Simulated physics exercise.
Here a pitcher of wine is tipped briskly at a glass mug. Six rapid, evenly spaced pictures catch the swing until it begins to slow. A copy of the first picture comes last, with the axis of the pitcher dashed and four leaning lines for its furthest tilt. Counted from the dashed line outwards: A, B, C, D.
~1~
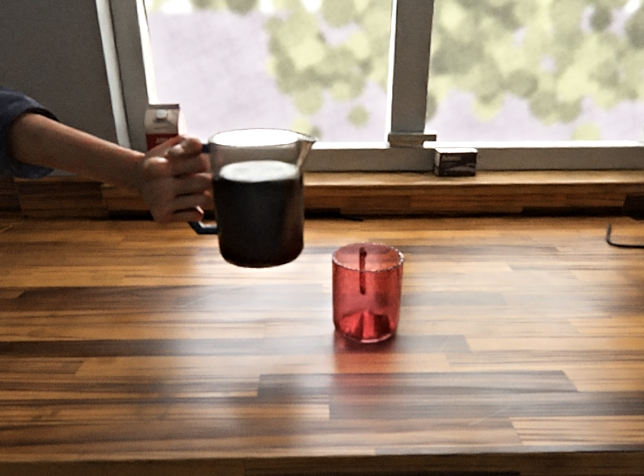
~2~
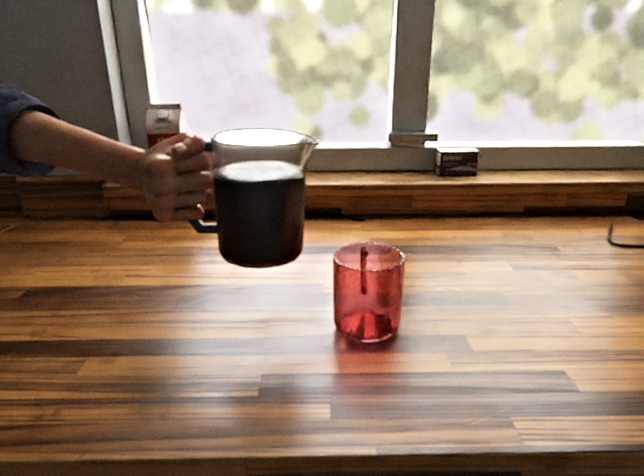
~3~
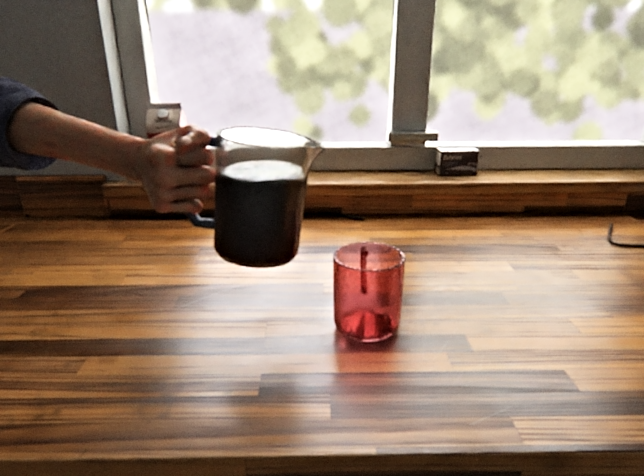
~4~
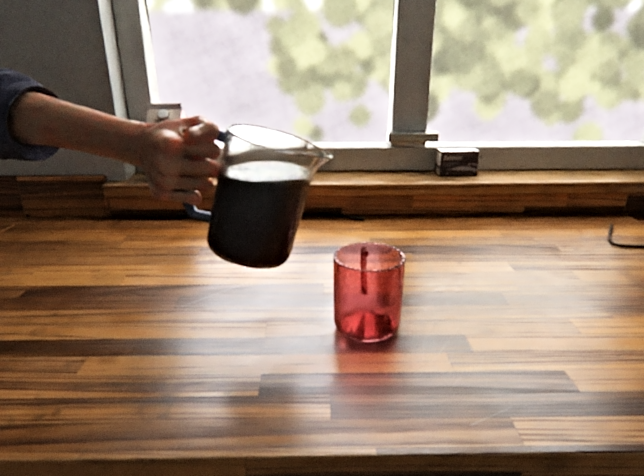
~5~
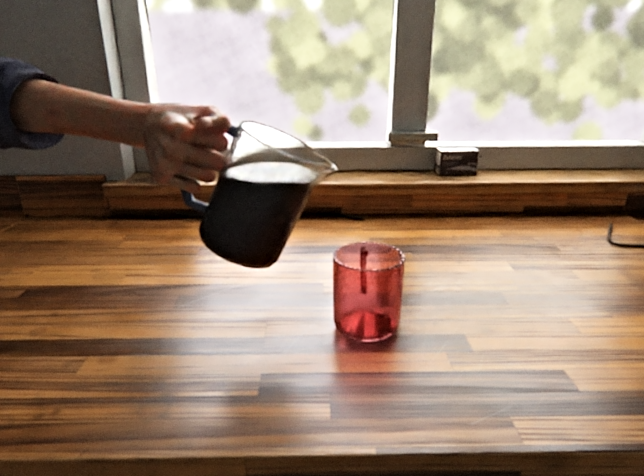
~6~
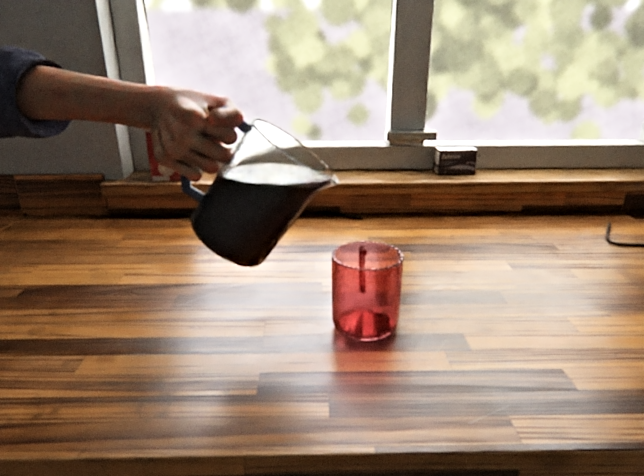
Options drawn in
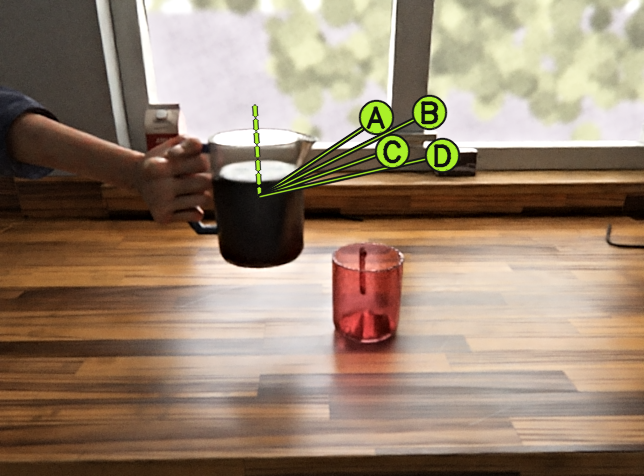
At first, a hand at the left holds a glass pitcher of dark liquid upright above a wooden counter, near a red glass mug by a window. Then the hand tilts the pitcher rightward, gently and then more steeply, its lip lowering toward the mug's side while nothing leaves it.
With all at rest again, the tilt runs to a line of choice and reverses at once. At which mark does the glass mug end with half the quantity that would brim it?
Choose B.
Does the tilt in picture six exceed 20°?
Yes, it does.
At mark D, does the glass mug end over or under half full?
Over half.
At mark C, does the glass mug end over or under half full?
Over half.
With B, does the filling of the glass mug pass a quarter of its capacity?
Yes, clearly.
On the marked copy, A at (363, 128); B at (414, 119); C at (375, 155); D at (425, 159).
With A, the glass mug ends with about 31 % of what it can hold.
With B, the glass mug ends with about 49 % of what it can hold.
With C, the glass mug ends with about 70 % of what it can hold.
With D, the glass mug ends with about 85 % of what it can hold; 4 % of the wine is spilt.
